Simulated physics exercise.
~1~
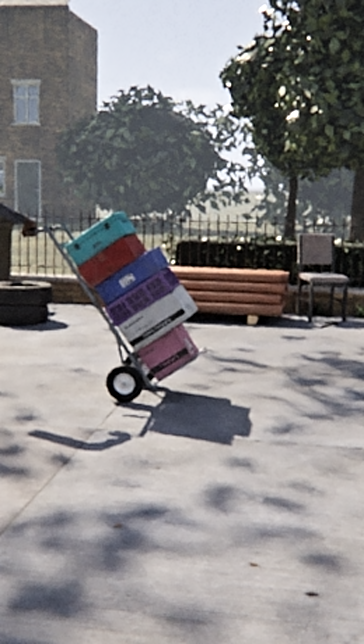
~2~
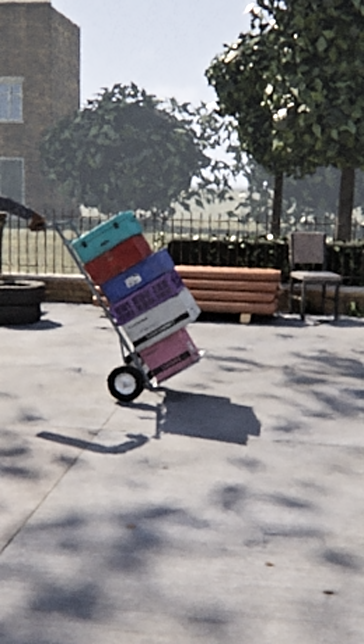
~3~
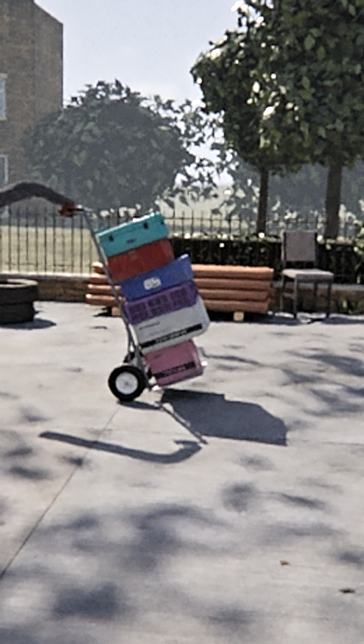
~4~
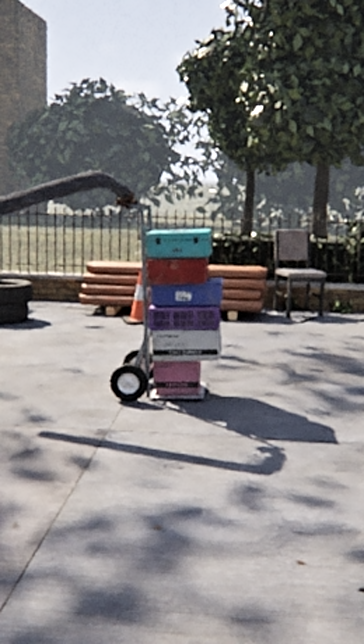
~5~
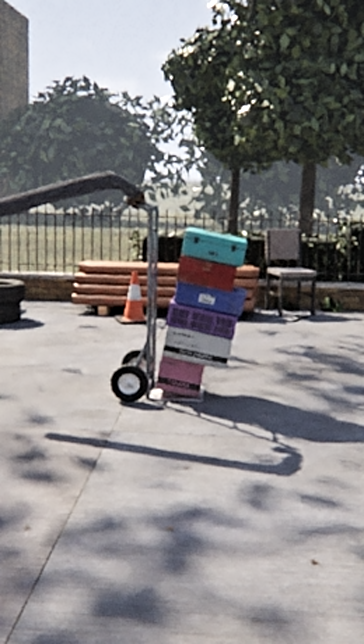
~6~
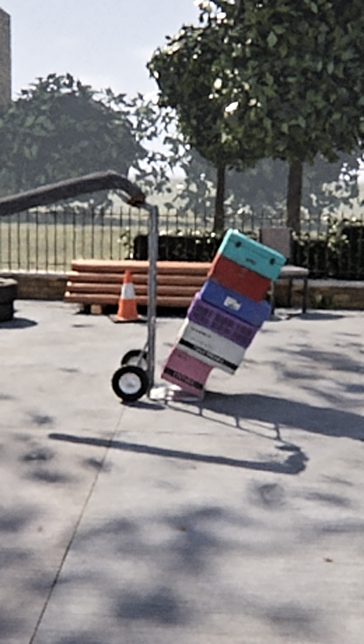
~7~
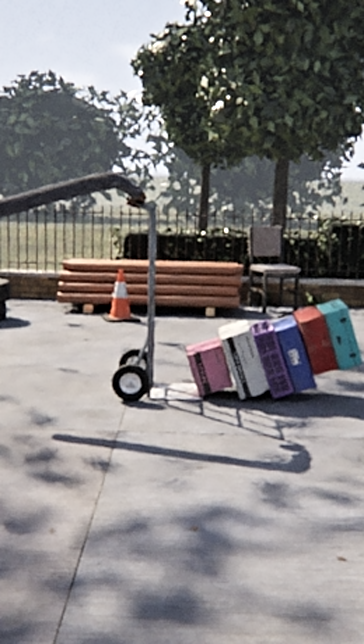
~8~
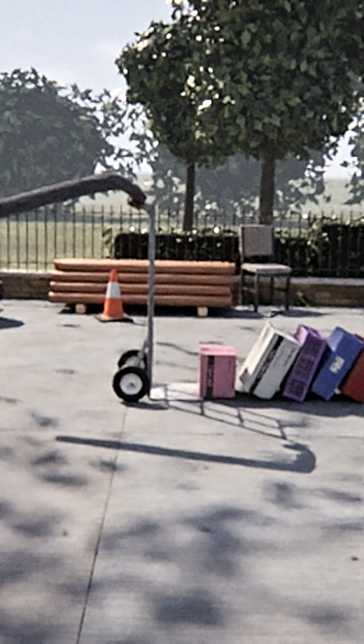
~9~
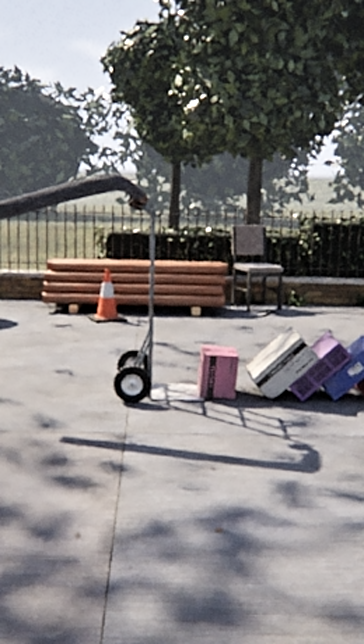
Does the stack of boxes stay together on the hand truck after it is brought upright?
No, the stack topples to the right, and at least three of the boxes end up off the hand truck on the pavement.
